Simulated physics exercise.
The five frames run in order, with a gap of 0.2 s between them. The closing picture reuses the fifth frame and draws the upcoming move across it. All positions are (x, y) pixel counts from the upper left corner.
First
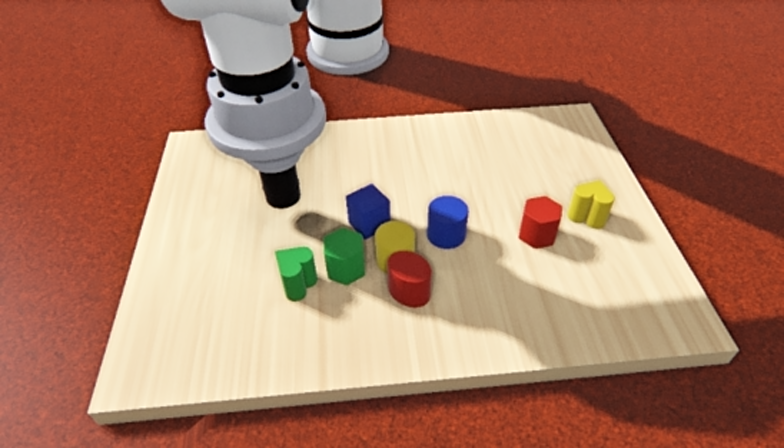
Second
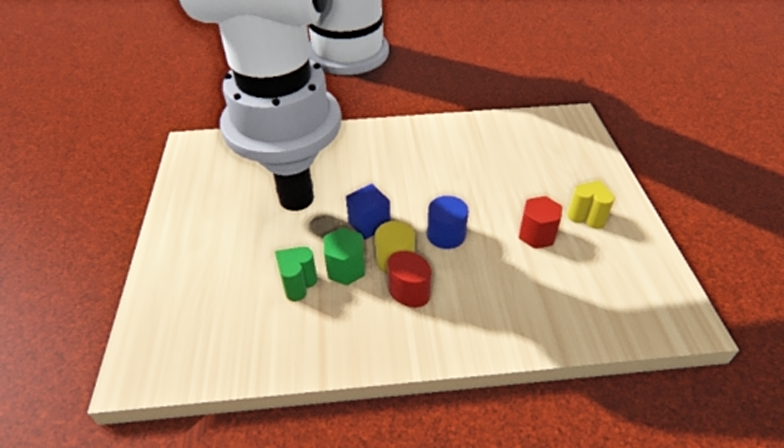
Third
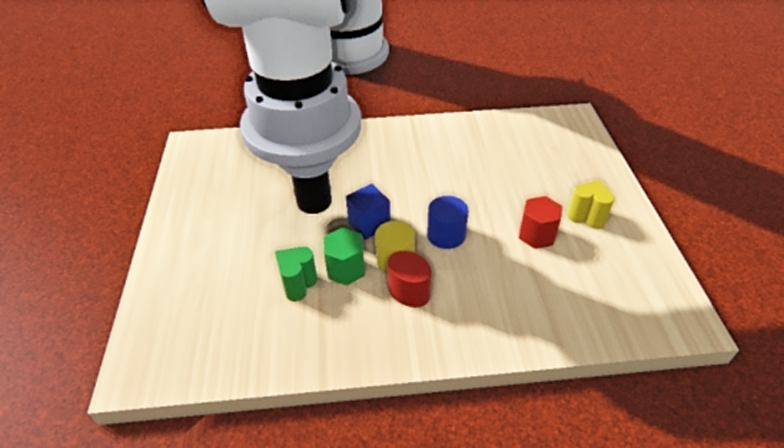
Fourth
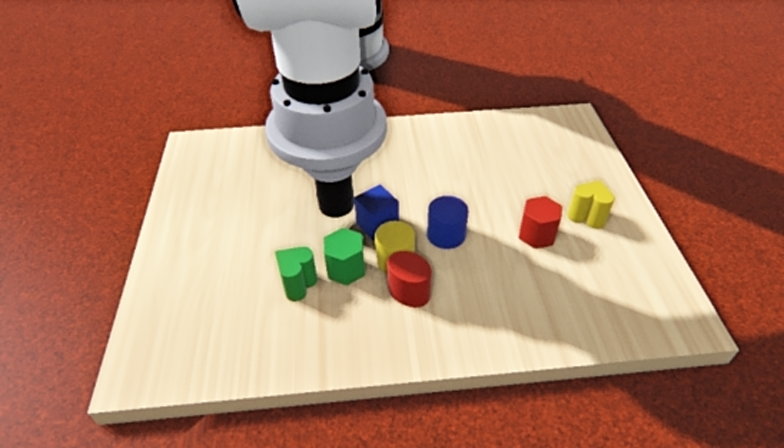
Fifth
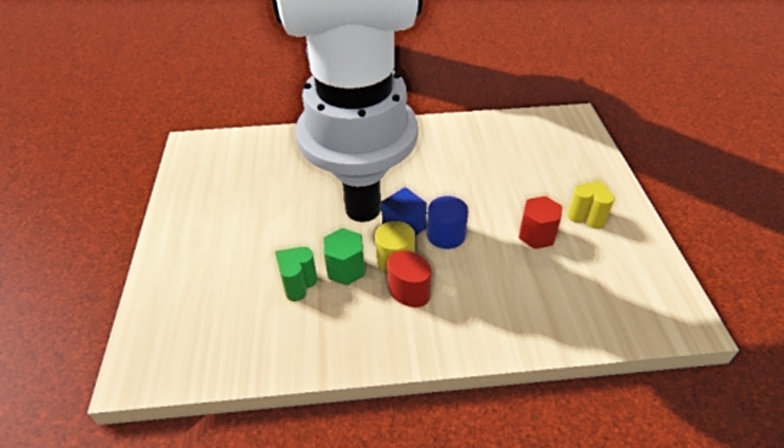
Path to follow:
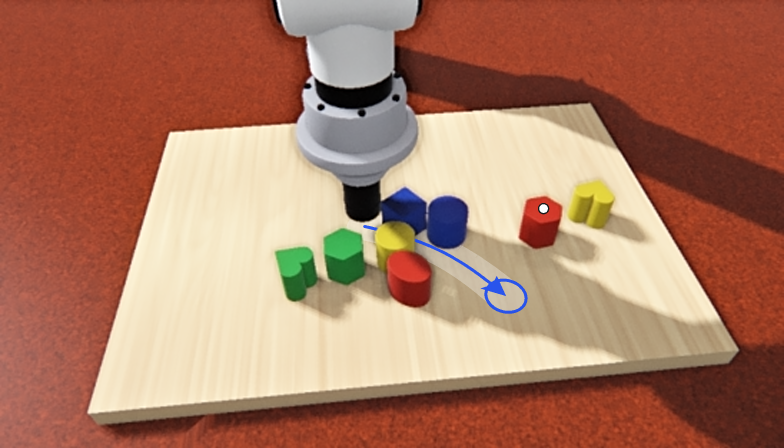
In the video, a robot arm with a black cylindrical tip moves right across a wooden board holding green, yellow, red and blue blocks, then pushes the dark blue block rightward toward the blue round block.
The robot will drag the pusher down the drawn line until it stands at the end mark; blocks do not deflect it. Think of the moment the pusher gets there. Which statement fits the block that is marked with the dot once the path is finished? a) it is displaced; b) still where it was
It's b.
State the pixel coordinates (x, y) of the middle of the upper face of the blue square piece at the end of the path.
Just about (451, 198).
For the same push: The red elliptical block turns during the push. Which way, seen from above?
Rotation: Counter-clockwise.
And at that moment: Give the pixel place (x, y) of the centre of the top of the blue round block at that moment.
The blue round block ends near (490, 206).
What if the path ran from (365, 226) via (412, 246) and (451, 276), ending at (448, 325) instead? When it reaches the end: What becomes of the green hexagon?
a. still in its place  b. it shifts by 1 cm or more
It's a.
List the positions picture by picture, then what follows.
In the first picture, lower end of the pusher at (284, 198), tops of blocks, yellow round block at (395, 234), blue square piece at (368, 198), red elliptical block at (409, 266), blue round block at (448, 208), red hexagon at (544, 209).
In the second picture, pusher at (297, 200), blocks as before.
In the third picture, pusher at (315, 203), blocks as before.
In the fourth picture, pusher at (337, 206), blue square piece at (376, 199).
In the fifth picture, pusher at (363, 211), yellow round block at (395, 234), blue square piece at (404, 201), red elliptical block at (409, 266), blue round block at (448, 208), red hexagon at (544, 209).
The drawn path runs from (365, 226) through (414, 240) and (462, 263) to (506, 296); the dot is on the red hexagon.
On the path given first. One third of the way, pusher at (416, 225); yellow round block at (402, 241); blue square piece at (444, 198), turned 75° anticlockwise; red elliptical block at (409, 271), turned 15° anticlockwise; blue round block at (487, 207).
Two thirds of the way, pusher at (465, 248); yellow round block at (403, 241); blue square piece at (451, 198), turned 100° anticlockwise; red elliptical block at (408, 272), turned 20° anticlockwise; blue round block at (490, 206).
At the end, pusher at (509, 280); yellow round block at (403, 241); blue square piece at (451, 198), turned 100° anticlockwise; red elliptical block at (408, 272), turned 20° anticlockwise; blue round block at (490, 206); red hexagon not moved.
